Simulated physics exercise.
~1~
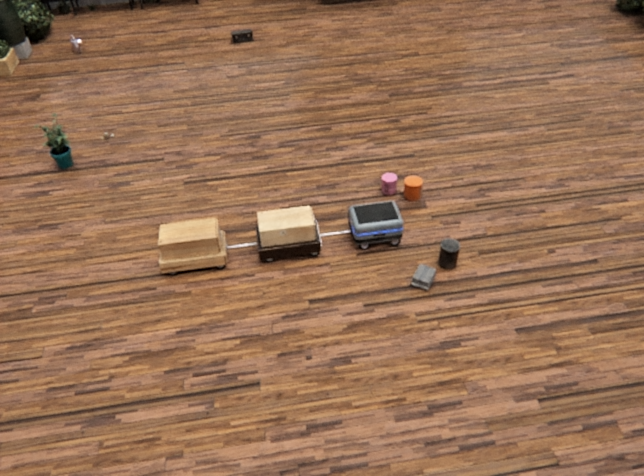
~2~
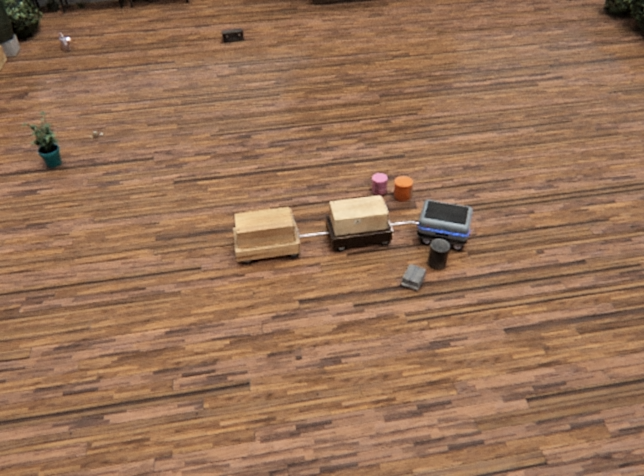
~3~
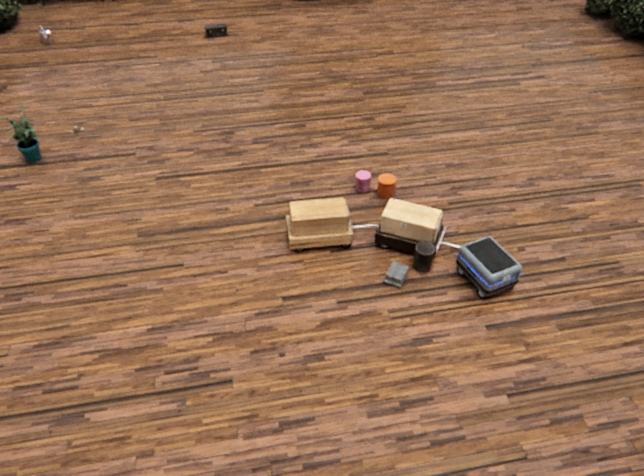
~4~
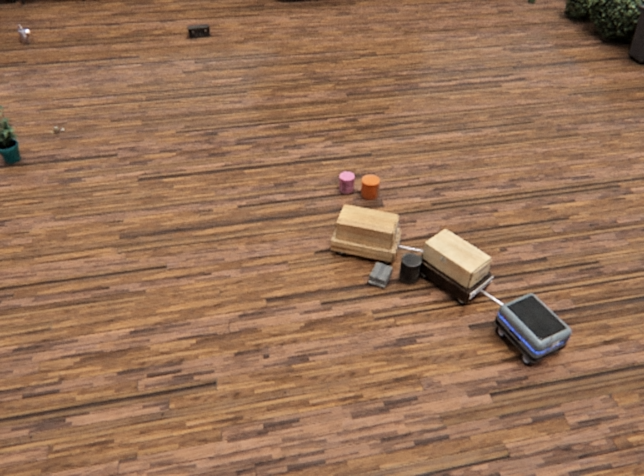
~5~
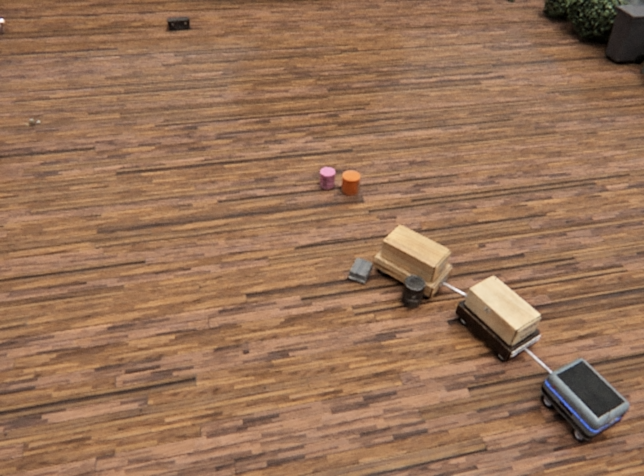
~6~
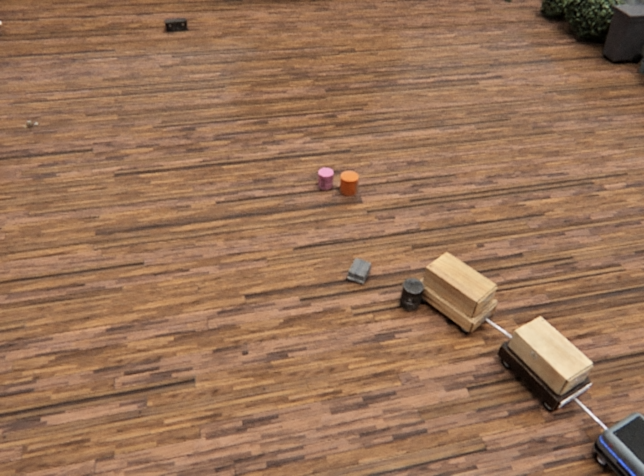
At first, a small blue and grey tug pulls two carts loaded with tan blocks to the right across a wooden floor, heading between a pink and an orange pail on one side and a black pail and a grey box on the other. Past the pails, the tug swings toward the lower right, and the carts follow, cutting inside its path. They crowd the black pail and shove it down the floor, still upright. The train then rolls straight on toward the lower right corner. Finally, the tug is partly out of view, the black pail stands clearly displaced, and the other items remain in place.
